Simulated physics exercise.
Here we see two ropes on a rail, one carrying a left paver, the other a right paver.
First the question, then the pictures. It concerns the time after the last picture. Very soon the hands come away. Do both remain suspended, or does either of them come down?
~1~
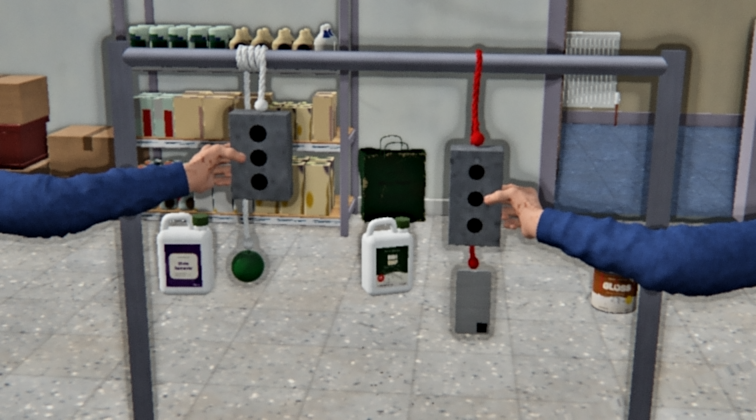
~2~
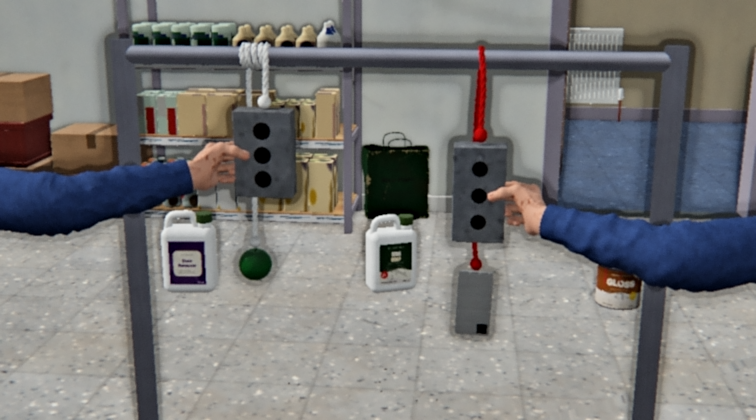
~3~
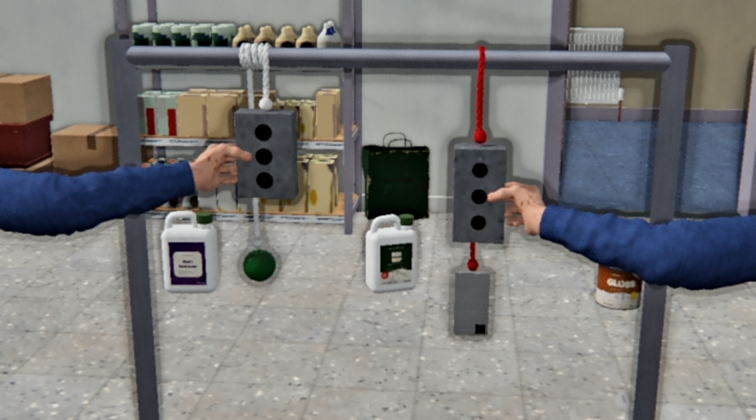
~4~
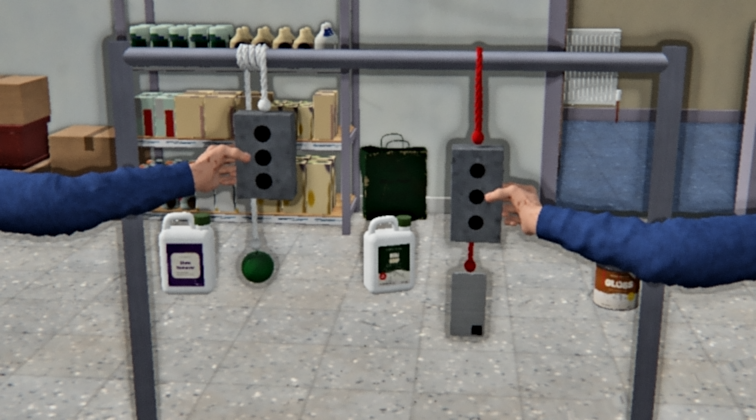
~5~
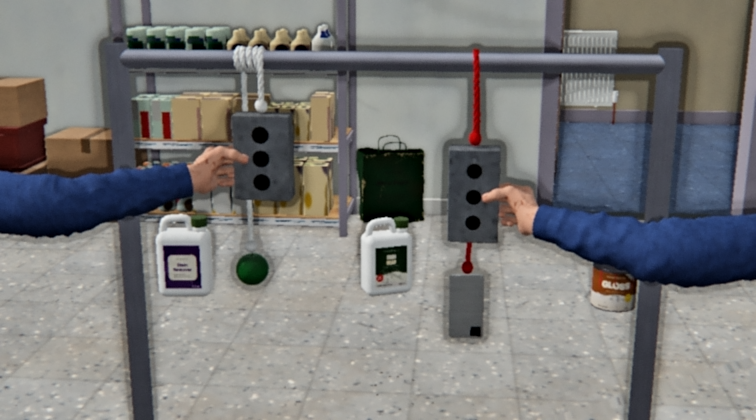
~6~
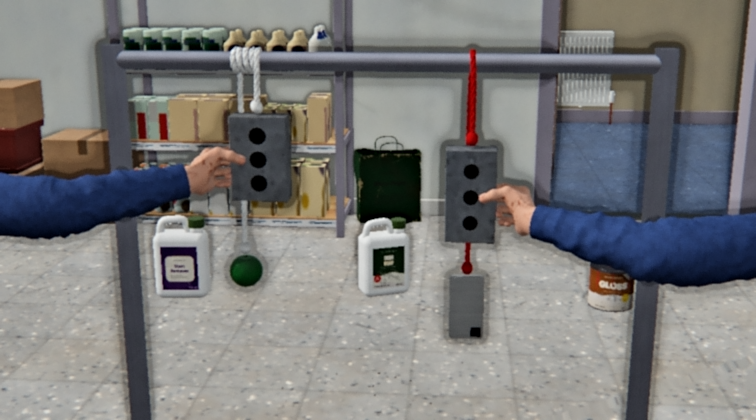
After release, the left paver remains suspended, the right paver comes down.
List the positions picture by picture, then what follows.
The first picture shows left paver (262, 155); right paver (475, 195); left apple (248, 266); right phone (473, 303).
The second picture shows left paver (265, 153); right paver (479, 192).
The third picture shows left paver (267, 154); right paver (479, 193).
The fourth picture shows left paver (266, 155); right paver (476, 193).
The fifth picture shows left paver (264, 156); right paver (473, 194).
The sixth picture shows left paver (261, 157); right paver (471, 194); left rope wound several times round the rail; right rope only laid over the rail.
Then, 0.50 s on from there, left paver off the floor near (259, 157); right paver dropping near (465, 367).
Then, 0.82 s on from there, left paver off the floor near (259, 157); right paver on the floor.
In the end, left paver off the floor near (259, 156); right paver on the floor. The left paver keeps its height and the right paver runs down to the floor.
